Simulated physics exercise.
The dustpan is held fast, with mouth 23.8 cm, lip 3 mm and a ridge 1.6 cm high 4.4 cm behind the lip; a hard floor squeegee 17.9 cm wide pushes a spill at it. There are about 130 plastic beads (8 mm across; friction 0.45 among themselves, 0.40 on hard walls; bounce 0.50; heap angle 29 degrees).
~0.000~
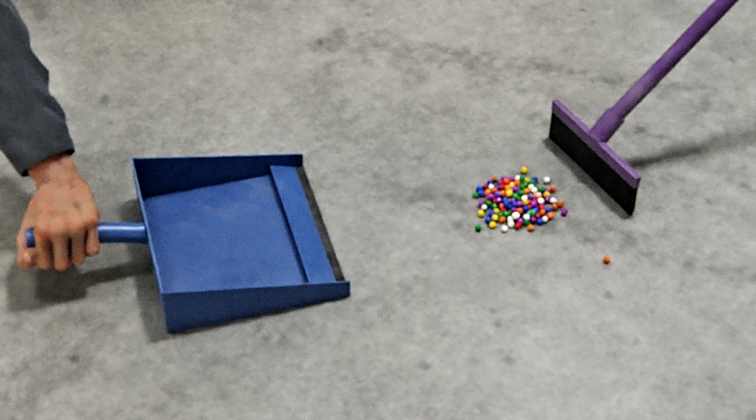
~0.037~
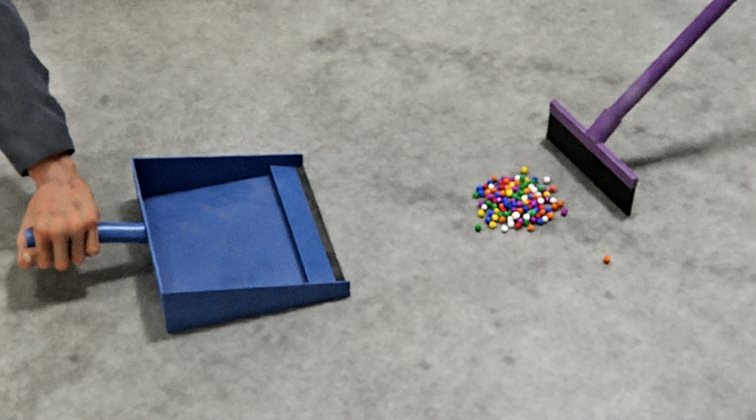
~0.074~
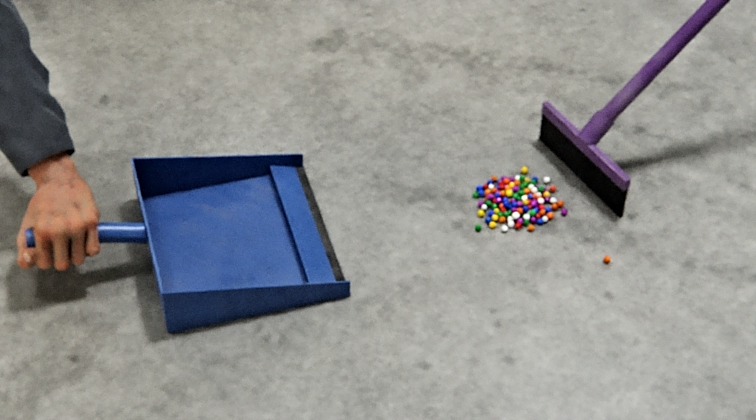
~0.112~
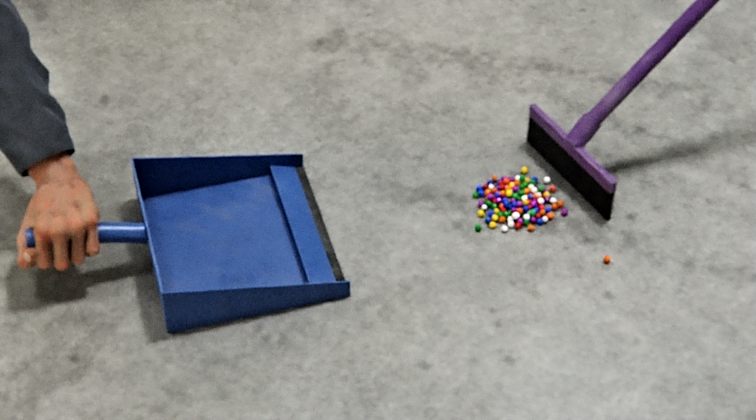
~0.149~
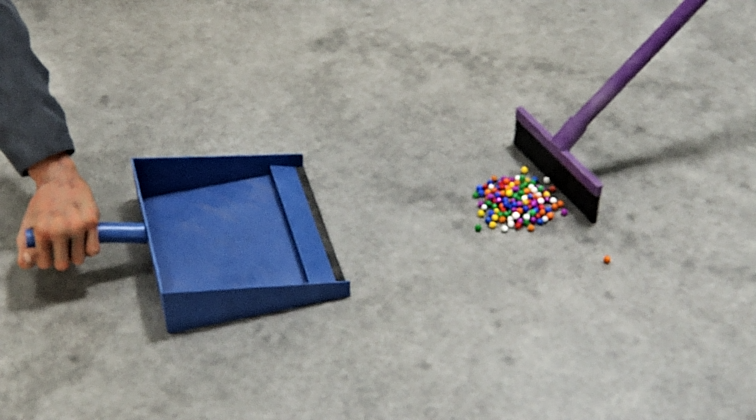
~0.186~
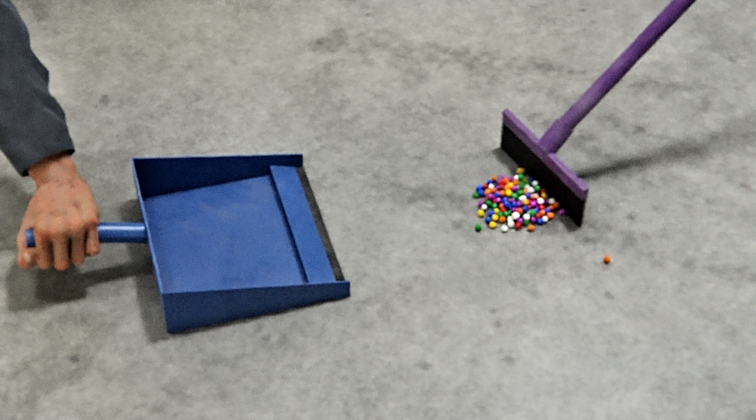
Purple squeegee sliding left across a concrete floor into a pile of colourful beads while a hand holds a blue dustpan still.
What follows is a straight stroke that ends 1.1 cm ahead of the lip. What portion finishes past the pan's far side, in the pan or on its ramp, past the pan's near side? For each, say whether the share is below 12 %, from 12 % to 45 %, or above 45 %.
Far side: Below 12 %; pan: Below 12 %; near side: From 12 % to 45 %.
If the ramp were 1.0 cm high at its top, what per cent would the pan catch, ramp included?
Something like 5 per cent, ramp included.
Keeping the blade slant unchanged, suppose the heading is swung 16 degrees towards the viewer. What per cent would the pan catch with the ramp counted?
Pan plus ramp: Some 15 %.
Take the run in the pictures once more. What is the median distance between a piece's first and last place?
Median shift: Approx. 24 cm.
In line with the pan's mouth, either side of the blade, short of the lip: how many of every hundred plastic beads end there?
About 70 %.
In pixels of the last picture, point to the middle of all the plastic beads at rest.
Near (348, 254).
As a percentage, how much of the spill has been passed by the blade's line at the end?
Estimate: About 20 %.
After 0.43 s, middle of the blade 16 cm from the lip; 0 % over the lip, far side 0 %, near side 5 %.
After 0.59 s, middle of the blade 8 cm from the lip; 0 % over the lip, far side 0 %, near side 15 %.
After 0.88 s, middle of the blade 3 cm from the lip; 5 % over the lip, far side 0 %, near side 25 %.
At rest (1.4 s), far side 0 %, pan 5 %, near side 25 %, in front of the lip or behind the blade 70 %.
